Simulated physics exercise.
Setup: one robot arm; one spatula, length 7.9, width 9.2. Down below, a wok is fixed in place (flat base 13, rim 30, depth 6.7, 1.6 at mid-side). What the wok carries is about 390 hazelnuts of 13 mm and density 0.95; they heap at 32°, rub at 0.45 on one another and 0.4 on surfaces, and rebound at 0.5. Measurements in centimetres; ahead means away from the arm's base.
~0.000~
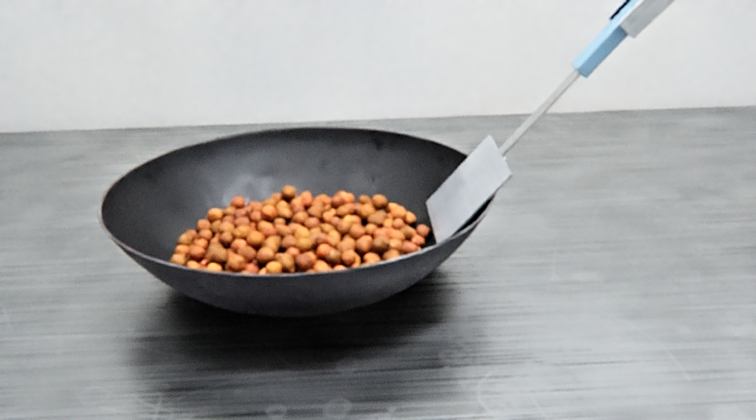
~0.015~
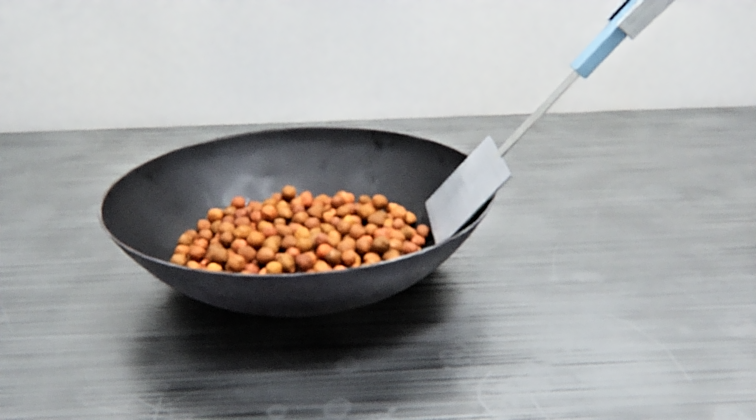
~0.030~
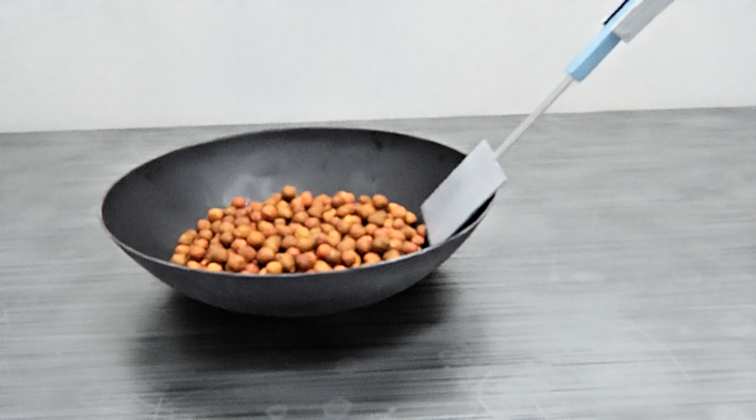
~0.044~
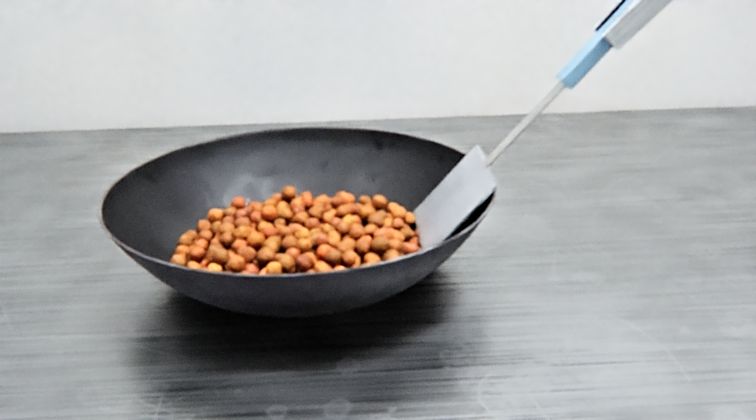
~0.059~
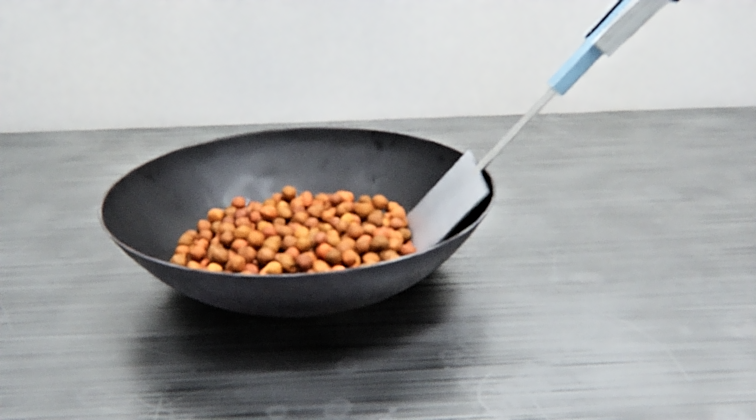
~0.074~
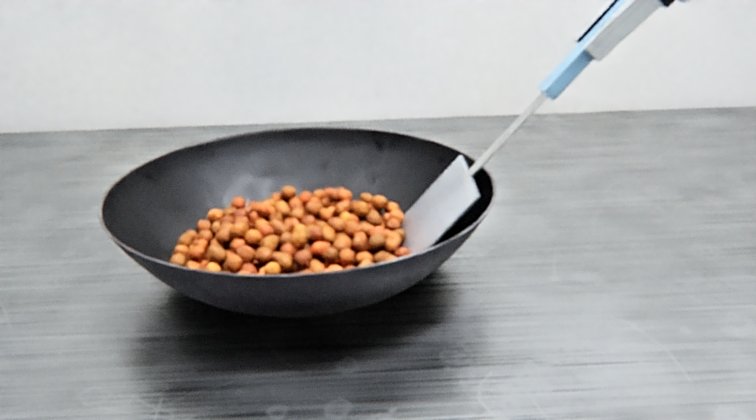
A grey, streaked tabletop against a plain whitish wall is seen from the side and slightly above by a camera that stays still. A dark, wide wok holds a heap of small, round, orange-brown pieces, with a pale grey spatula on a light blue and grey robot arm at its right side. The spatula, still at first, slides slowly a short way left and down, pressing the heap's right edge slightly inward.
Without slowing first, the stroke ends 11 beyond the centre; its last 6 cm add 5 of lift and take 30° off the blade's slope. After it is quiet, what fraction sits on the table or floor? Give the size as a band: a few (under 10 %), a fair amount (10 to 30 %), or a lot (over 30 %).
A fair amount, between 10 and 30 %.
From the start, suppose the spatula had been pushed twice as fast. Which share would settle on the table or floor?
Estimate: Near 30 %.
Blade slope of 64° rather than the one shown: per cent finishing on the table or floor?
Some 15 in a hundred.
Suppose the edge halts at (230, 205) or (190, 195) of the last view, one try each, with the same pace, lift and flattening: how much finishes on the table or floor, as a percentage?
I'd say roughly 0 per cent, then roughly 0 per cent.
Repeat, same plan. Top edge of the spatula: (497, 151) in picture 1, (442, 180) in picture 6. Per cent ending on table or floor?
Roughly 25 percent ends up there.
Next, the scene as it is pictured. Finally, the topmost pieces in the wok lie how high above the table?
It reaches roughly 6.0 cm.
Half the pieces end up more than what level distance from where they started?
Somewhere near 3 centimetres, I reckon.
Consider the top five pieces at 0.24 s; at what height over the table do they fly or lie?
I'd say close to 4 cm on average.
After 0.24 s, sloping 48°, highest piece 5 above the table; 390 in the wok.
After 0.40 s, sloping 41°, highest piece 7 above the table; 390 in the wok.
After 0.68 s, sloping 18°, highest piece 9 above the table; 318 in the wok, 50 on the table or floor, 22 on the blade or in flight.
After 1.73 s, sloping 18°, highest piece 6 above the table; 318 in the wok, 72 on the table or floor.
In the end, 318 in the wok, 72 on the table or floor. That is 18 % on the table or floor.
